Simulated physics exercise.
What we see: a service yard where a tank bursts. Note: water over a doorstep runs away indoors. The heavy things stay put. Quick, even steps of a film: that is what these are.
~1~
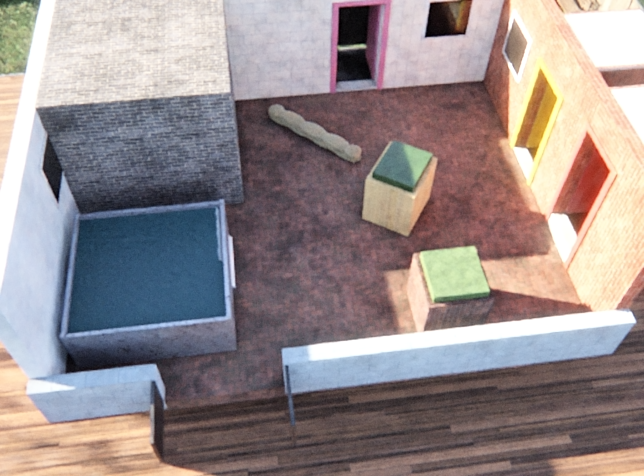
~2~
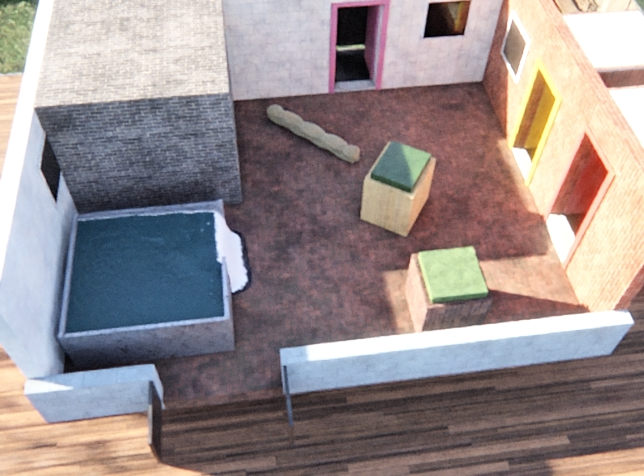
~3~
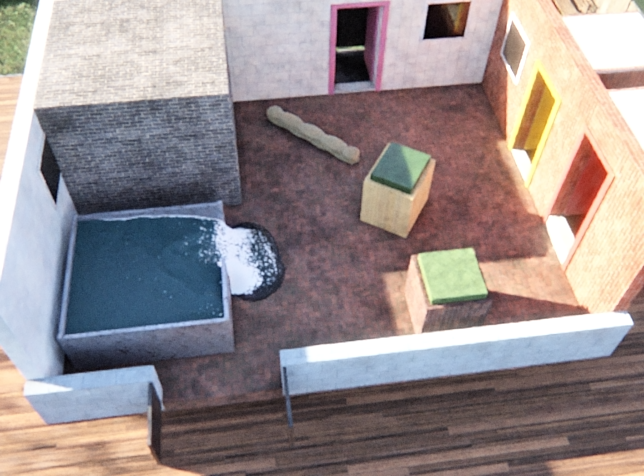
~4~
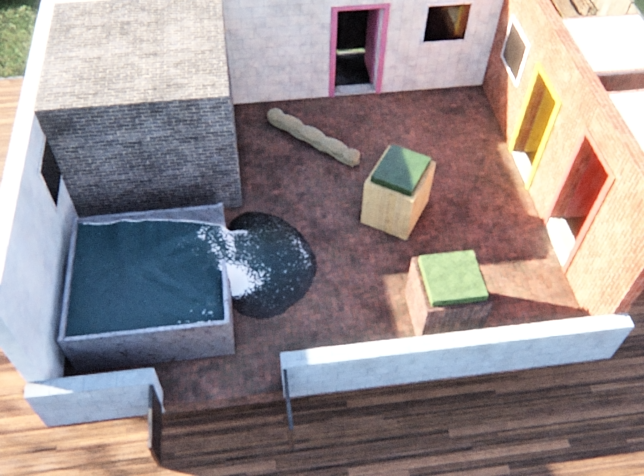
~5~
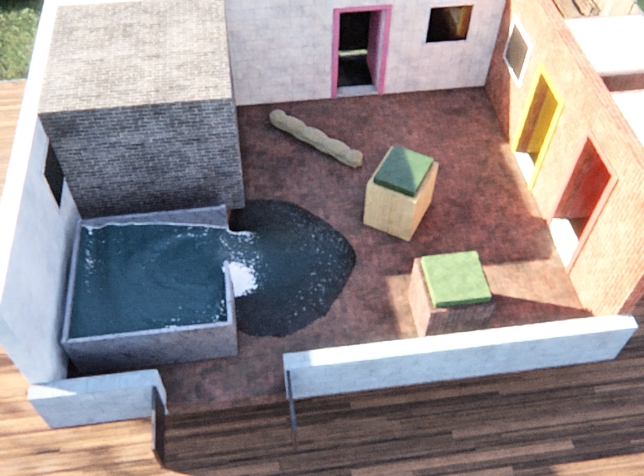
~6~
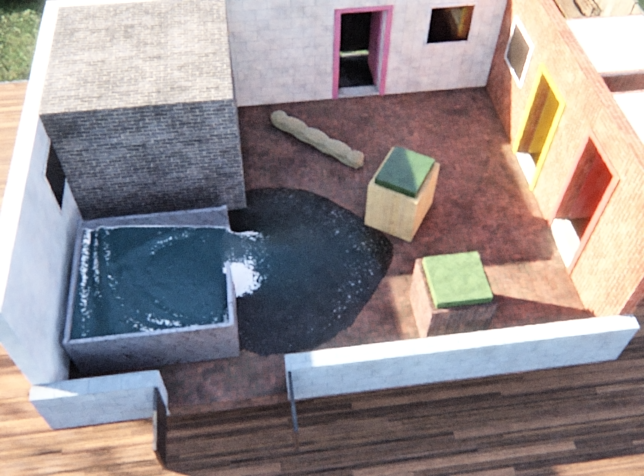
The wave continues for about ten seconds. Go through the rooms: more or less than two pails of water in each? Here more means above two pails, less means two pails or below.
Yellow door: More; red door: Less; pink door: More.
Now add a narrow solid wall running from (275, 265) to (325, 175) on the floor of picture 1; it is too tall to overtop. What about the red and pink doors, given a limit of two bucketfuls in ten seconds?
I reckon the red door keeps inside the limit, and the pink door keeps inside the limit as well.
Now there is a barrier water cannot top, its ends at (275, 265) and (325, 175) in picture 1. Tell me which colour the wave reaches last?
My answer: The yellow-painted one.
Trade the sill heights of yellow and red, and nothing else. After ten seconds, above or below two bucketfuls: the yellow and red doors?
With the sills exchanged, the yellow door falls below the cutoff and the red door beats the cutoff.
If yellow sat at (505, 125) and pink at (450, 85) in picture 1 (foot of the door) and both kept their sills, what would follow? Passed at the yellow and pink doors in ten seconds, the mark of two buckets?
Result - yellow door crosses the line, pink door crosses the line.
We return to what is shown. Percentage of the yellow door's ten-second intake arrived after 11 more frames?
About 0 %.
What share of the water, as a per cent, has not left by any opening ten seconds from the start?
Close to 94 in a hundred.
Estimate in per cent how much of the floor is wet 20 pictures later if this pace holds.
Roughly 75 percent.
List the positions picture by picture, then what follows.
In the first frame, the tank at (150, 267) is whole and still.
In the second frame, water pours out at (224, 251) and has run to (230, 233).
In the third frame, water pours out at (224, 254) and has run to (276, 283).
In the fourth frame, water pours out at (224, 257) and has run to (312, 261).
In the fifth frame, water pours out at (227, 259) and has run to (346, 245).
In the sixth frame, water pours out at (228, 259) and has run to (383, 240).
A moment on, water covers 35 % of the floor; the yellow door not reached, the red door not reached, the pink door not reached.
Next, water covers 55 % of the floor; the yellow door not reached, the red door wet at the sill, nothing in, the pink door not reached.
Then, water covers 75 % of the floor; the yellow door wet at the sill, nothing in, the red door under two buckets in, the pink door under two buckets in.
Later, water covers 90 % of the floor; the yellow door under two buckets in, the red door under two buckets in, the pink door under two buckets in.
In the end, water covers 95 % of the floor; the yellow door far over two buckets in, the red door under two buckets in, the pink door over two buckets in.
